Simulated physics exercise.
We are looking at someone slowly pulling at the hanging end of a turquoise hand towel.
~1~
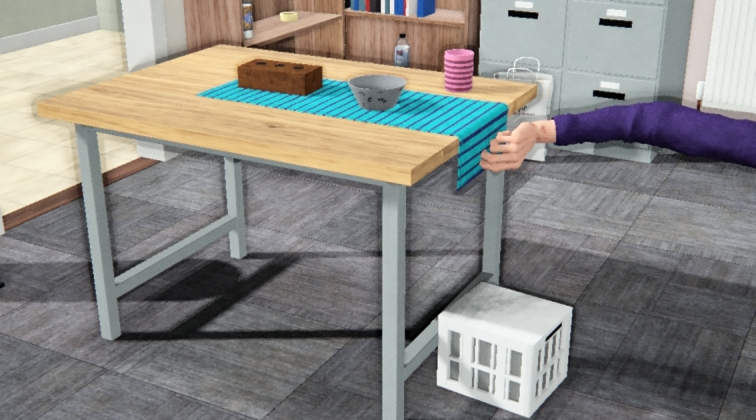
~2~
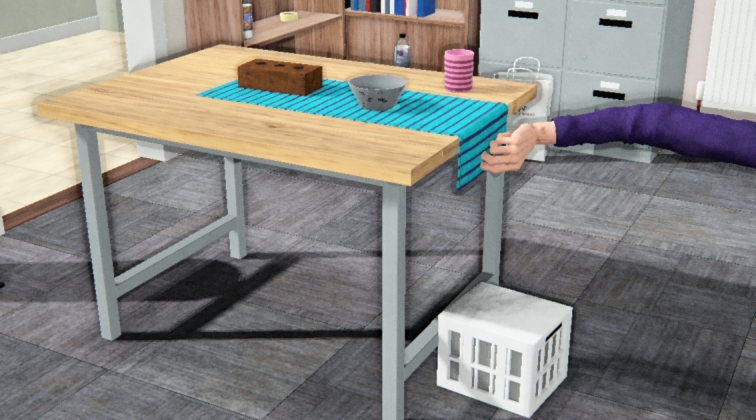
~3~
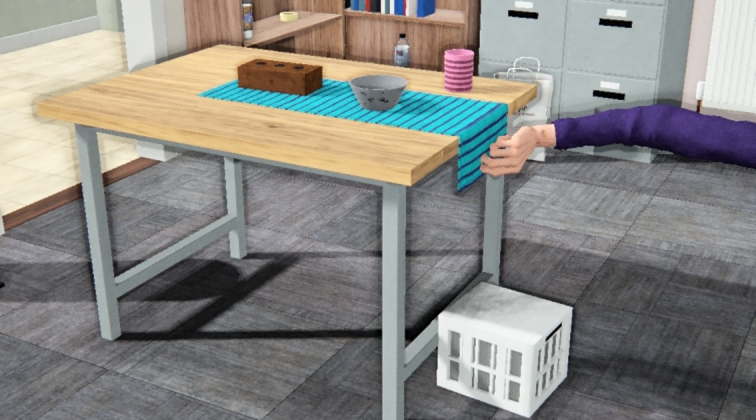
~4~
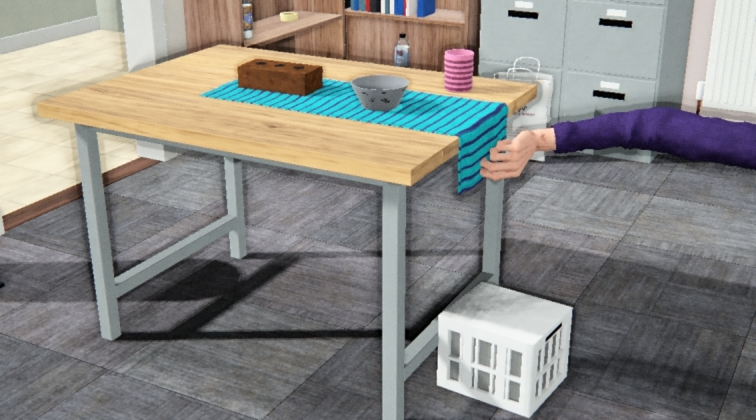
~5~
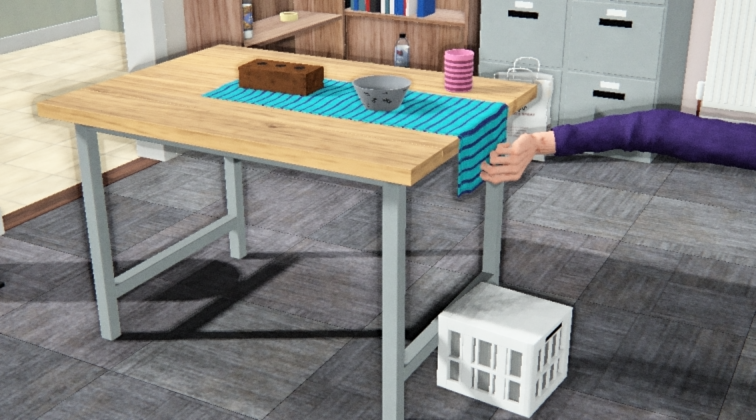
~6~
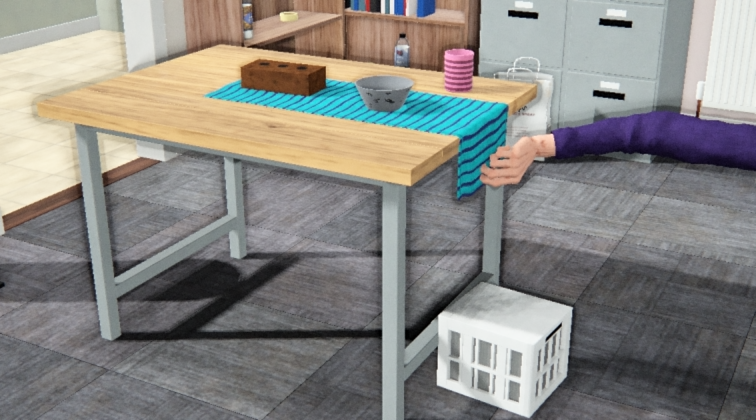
The clip opens on a wooden table with a brick and a grey bowl on a turquoise cloth, a pink mug beside it. A purple-sleeved arm slowly pulls the cloth's hanging end slightly downward, and the brick and bowl shift slightly right with it while the mug stays still.
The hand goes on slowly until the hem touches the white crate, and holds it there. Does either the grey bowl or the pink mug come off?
In the end the grey bowl goes over the edge, the pink mug keeps clear of the edge.
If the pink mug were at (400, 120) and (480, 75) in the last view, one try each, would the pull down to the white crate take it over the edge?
In the first case it stays on; in the second case it holds its place on top.
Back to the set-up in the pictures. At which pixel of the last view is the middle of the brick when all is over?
It ends at (400, 94).
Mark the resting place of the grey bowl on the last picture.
At about (520, 286).
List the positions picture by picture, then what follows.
Hand towel end (457, 191); grey bowl (377, 82); pink mug (459, 52); brick (280, 66); top of the crate (517, 325), in the first frame.
Hand towel end (457, 191), far hem (196, 95); pink mug (459, 52); pink mug stands beside the cloth, in the second frame.
Hand towel end (459, 193); grey bowl (378, 82), in the third frame.
Hand towel end (459, 195), far hem (199, 96); pink mug (459, 52), in the fourth frame.
Hand towel end (458, 197); grey bowl (382, 82), in the fifth frame.
Hand towel end (458, 201), far hem (203, 97); grey bowl (384, 83); pink mug (459, 52); top of the crate (517, 325), in the sixth frame.
Then, 0.52 s later than the last view, hem going down; bowl carried along near (426, 101); mug as before.
Then, 1.24 s later than the last view, hem going down; bowl carried along near (478, 109); mug as before.
Finally, hem on the crate; bowl down below near (520, 286); mug as before. The grey bowl is carried off the end and the pink mug stays on the table.
